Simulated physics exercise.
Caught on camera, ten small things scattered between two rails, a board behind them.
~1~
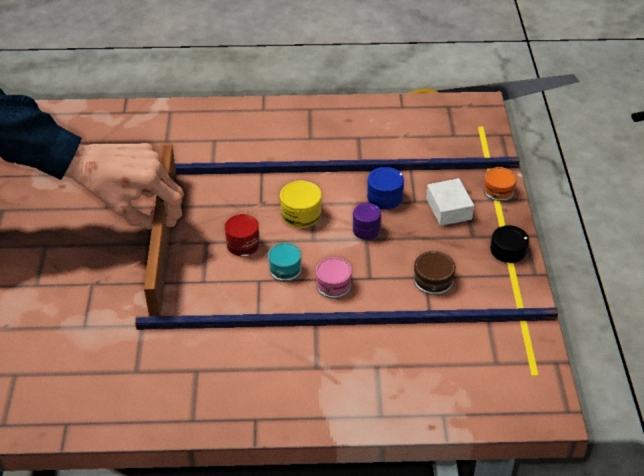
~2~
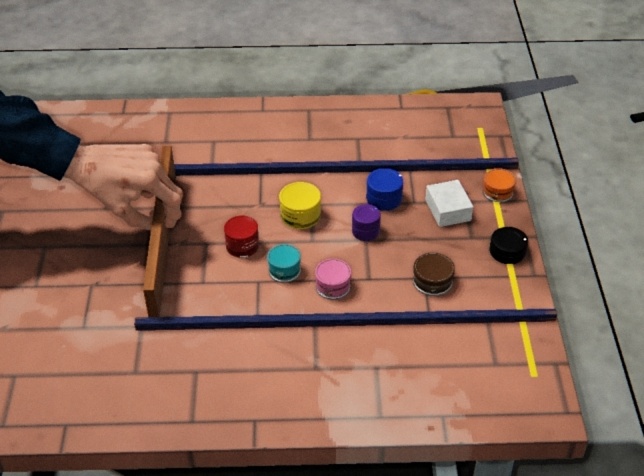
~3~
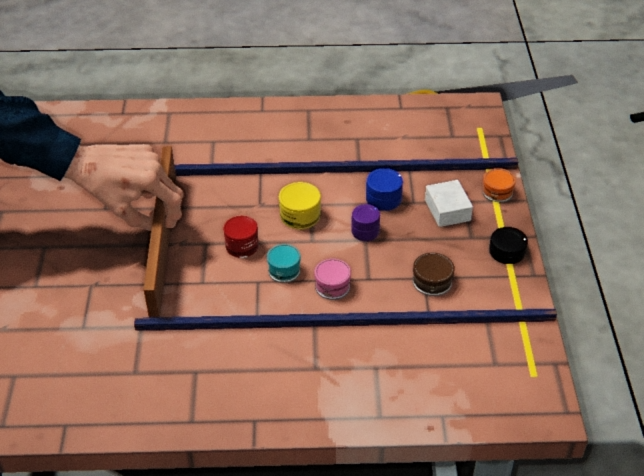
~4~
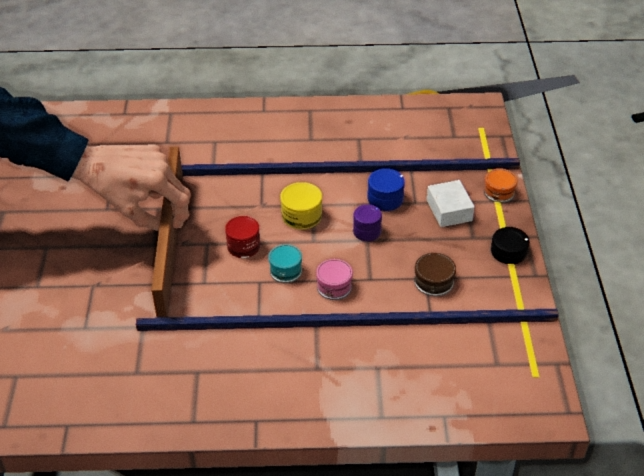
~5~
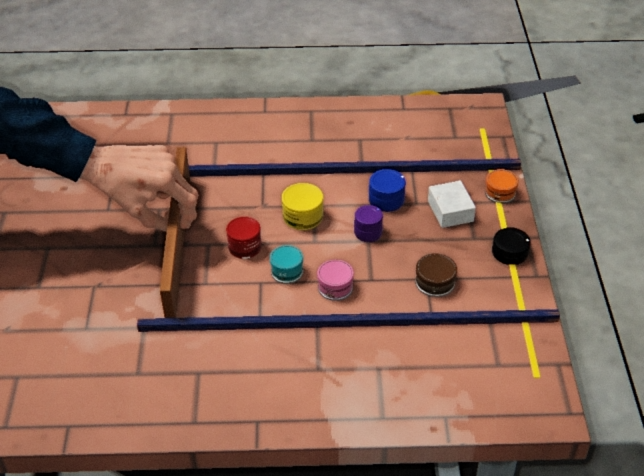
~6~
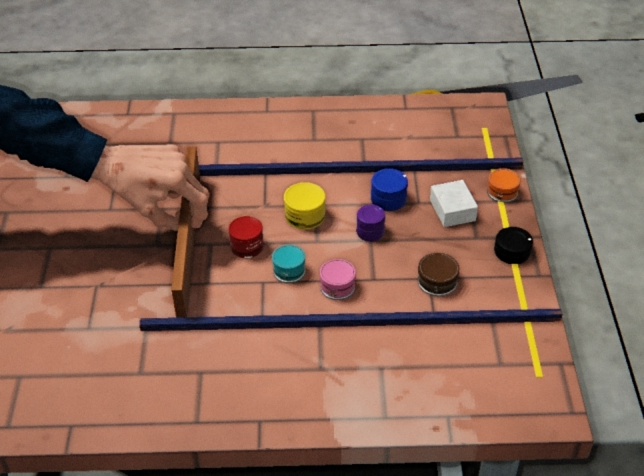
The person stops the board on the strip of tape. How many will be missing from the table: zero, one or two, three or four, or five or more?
The number that fall off is five or more.
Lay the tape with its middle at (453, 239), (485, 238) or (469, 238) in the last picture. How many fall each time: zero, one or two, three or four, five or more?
Taking them in turn, no fall at all; just one or two; one or two.
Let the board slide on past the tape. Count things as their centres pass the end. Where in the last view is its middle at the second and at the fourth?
Its middle is around (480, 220) and later (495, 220).
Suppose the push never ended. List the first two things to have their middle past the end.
They are the orange pot, then the white block.
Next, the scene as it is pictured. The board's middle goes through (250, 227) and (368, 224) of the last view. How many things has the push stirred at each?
1 and 6.
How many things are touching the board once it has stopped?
That makes 5.
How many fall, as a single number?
It comes to 5.
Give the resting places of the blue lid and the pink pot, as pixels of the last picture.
First (515, 173), then (540, 286).
Soon after, none off yet; orange pot at rest near (504, 186); black lid at rest near (514, 245); white block at rest near (454, 203).
Then, none off yet; orange pot moved about its own width near (525, 182); black lid at rest near (516, 244); white block moved about its own width near (504, 198).
By the end, the number that fall off is five or more; fallen, purple lid, brown pot, white block, black lid and orange pot.
